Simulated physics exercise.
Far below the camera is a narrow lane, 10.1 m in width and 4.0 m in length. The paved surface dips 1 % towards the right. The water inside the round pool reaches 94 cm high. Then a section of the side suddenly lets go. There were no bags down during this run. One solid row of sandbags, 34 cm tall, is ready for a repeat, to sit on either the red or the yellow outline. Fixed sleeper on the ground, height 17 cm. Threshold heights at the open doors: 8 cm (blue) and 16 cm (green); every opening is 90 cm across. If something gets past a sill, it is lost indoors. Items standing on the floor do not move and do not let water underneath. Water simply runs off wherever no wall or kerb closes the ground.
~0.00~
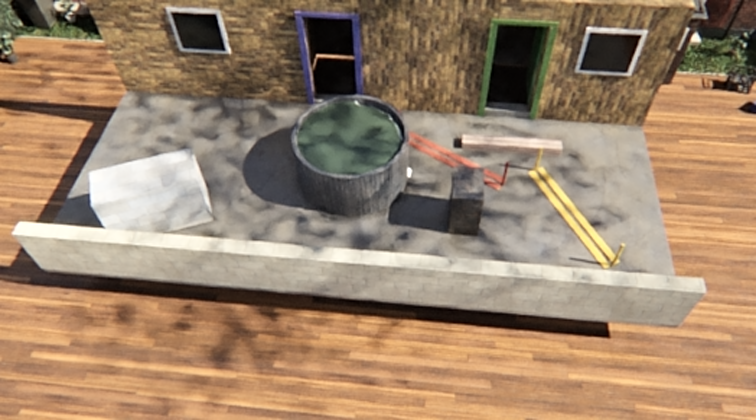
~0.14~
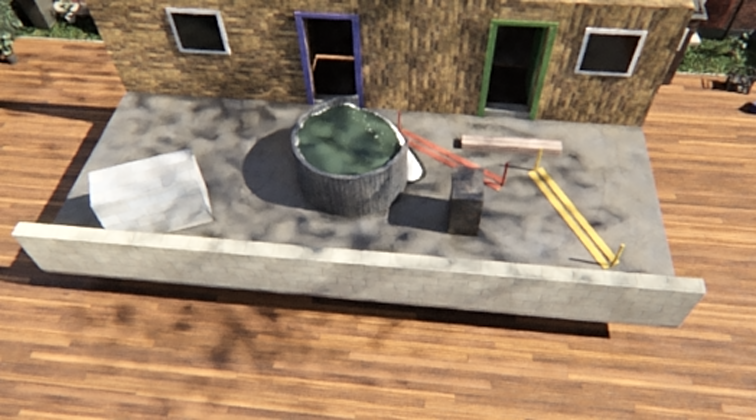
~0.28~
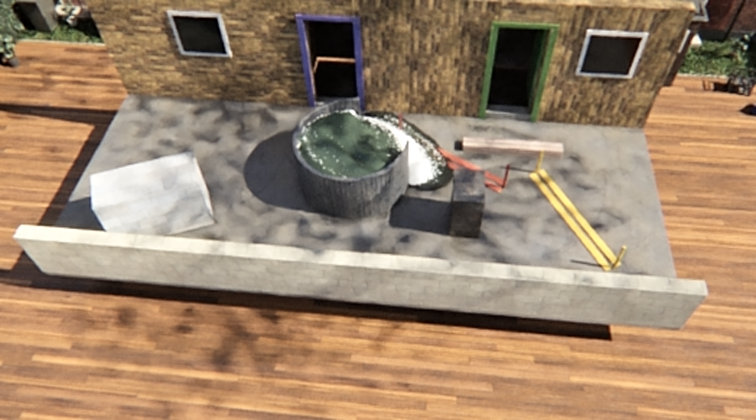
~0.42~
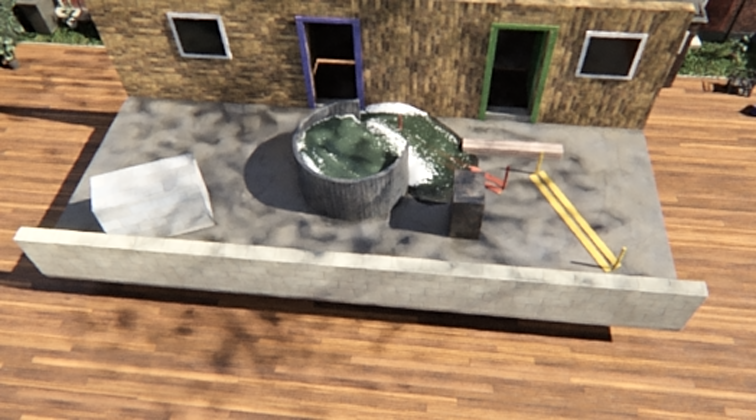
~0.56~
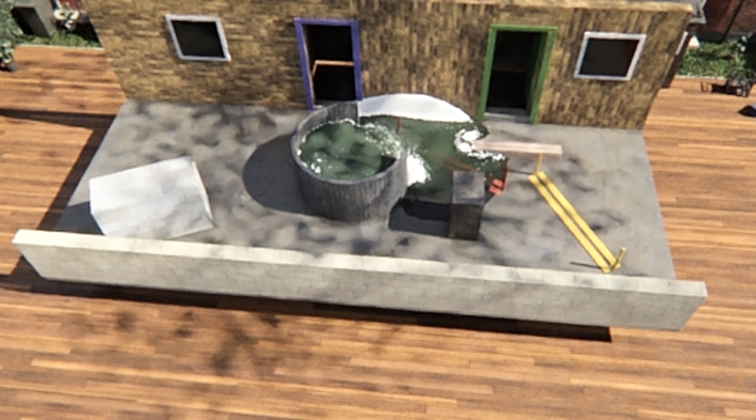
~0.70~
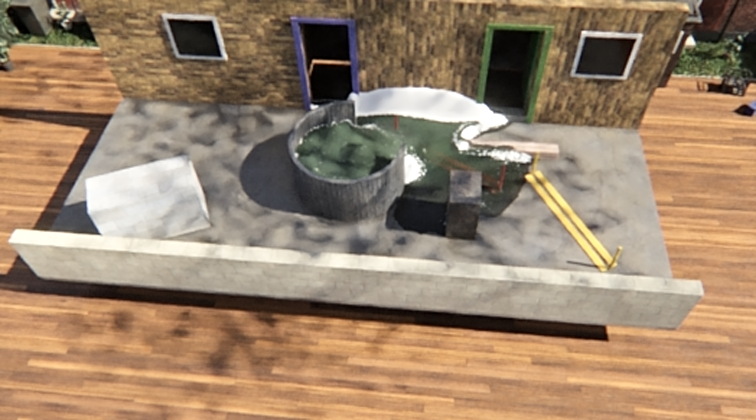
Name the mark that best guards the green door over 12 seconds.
The red mark.
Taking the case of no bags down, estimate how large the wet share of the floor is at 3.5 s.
The flood covers close to 60 per cent of the floor.
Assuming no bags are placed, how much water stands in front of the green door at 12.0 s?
I'd put it at around 3.0 centimetres deep.
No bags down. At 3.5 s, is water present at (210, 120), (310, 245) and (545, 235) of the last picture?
First waterlogged, then untouched, then waterlogged.
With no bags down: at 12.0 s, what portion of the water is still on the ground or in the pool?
22 %.
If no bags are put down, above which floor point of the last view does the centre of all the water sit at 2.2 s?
Roughly (428, 154).
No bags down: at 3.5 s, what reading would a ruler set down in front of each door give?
In centimetres, blue: 6; green: 15.
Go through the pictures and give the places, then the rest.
In the first picture, still water, 94 cm deep, in the round pool at (351, 137).
In the second picture, water pours out on the round pool's far side and has run 0.8 m, to (420, 177); typically 9 cm deep outside, 94 cm at the round pool's back.
In the third picture, water pours out on the round pool's far side and has run 1.1 m, to a hidden place; typically 11 cm deep outside, 93 cm at the round pool's back.
In the fourth picture, the front is at a hidden place, 1.5 m from the gap on the round pool's far side; 3.2 m2 of floor is under water; 83 cm left at the back of the round pool.
In the fifth picture, water pours out on the round pool's far side and has run 2.1 m, to (504, 157); typically 10 cm deep outside, 71 cm at the round pool's back.
In the sixth picture, the front is at (533, 159), 2.7 m from the gap on the round pool's far side; 5.9 m2 of floor is under water; 71 cm left at the back of the round pool.
After 1.4 s water covers 35 % of the floor and is deepest (49 cm) near (407, 122) in the run without bags; in at the green door, 18 L with no bags, 1 L with the row on red, 24 L on yellow.
After 2.2 s water covers 45 % of the floor and is deepest (32 cm) near (451, 144) in the run without bags; in at the green door, 39 L with no bags, 5 L with the row on red, 51 L on yellow.
After 3.5 s water covers 60 % of the floor and is deepest (20 cm) near (451, 144) in the run without bags; in at the green door, 48 L with no bags, 6 L with the row on red, 59 L on yellow.
After 7.0 s water covers 70 % of the floor and is deepest (8 cm) near (451, 151) in the run without bags; in at the green door, 49 L with no bags, 6 L with the row on red, 59 L on yellow.
After 12.0 s water covers 45 % of the floor and is deepest (4 cm) near (451, 151) in the run without bags; in at the green door, 49 L with no bags, 6 L with the row on red, 59 L on yellow.
